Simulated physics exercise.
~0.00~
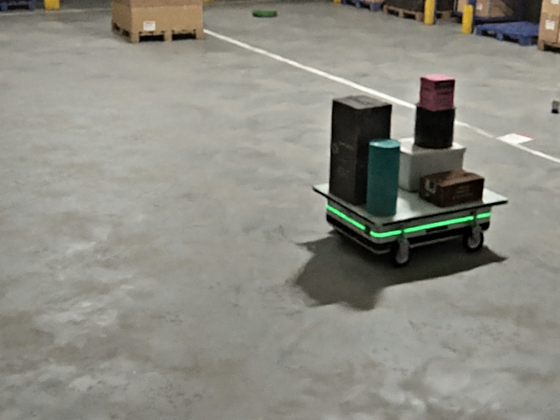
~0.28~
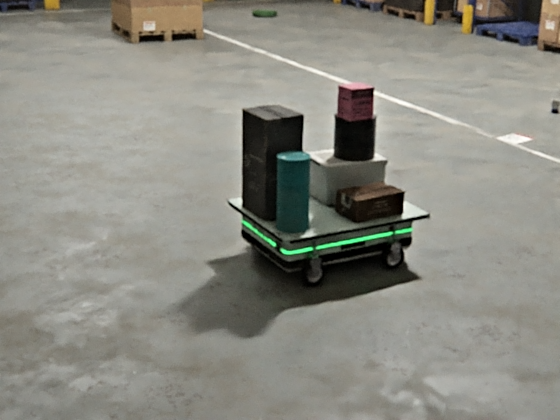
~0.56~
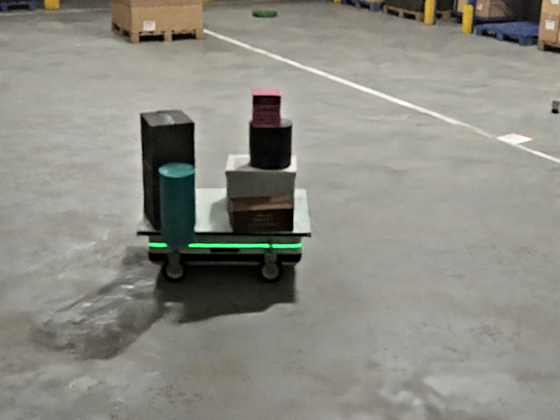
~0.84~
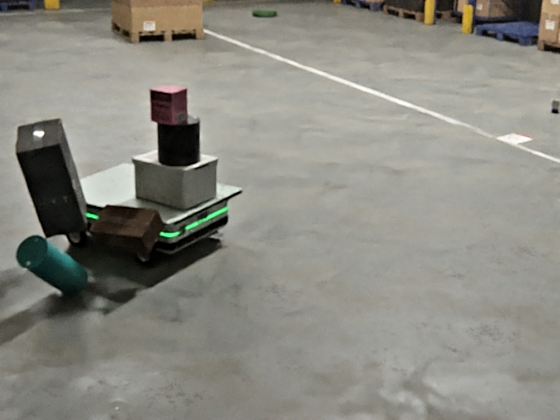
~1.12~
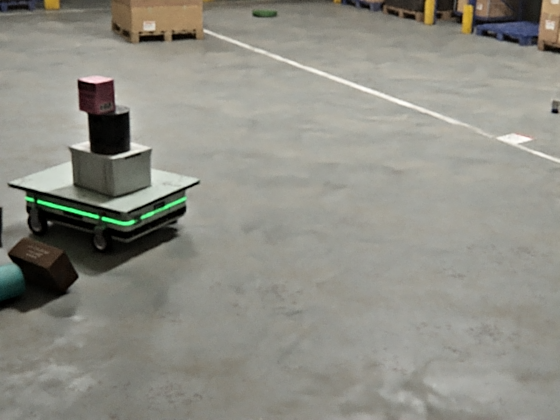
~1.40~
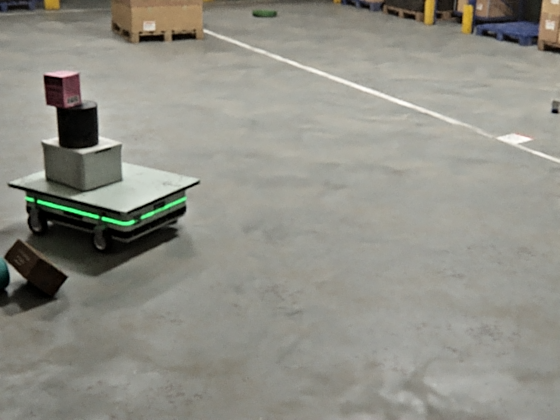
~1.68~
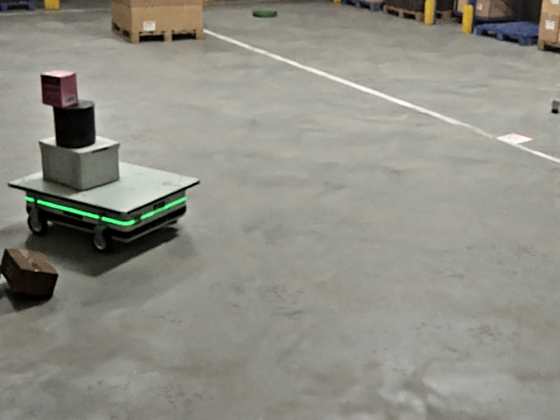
We see a loaded robot cart roll left across a warehouse floor and curve, its dark box, turquoise canister and brown parcel falling off the near side. It stops, and the white tote, black pail and pink box slide left but remain stacked upright on the deck.
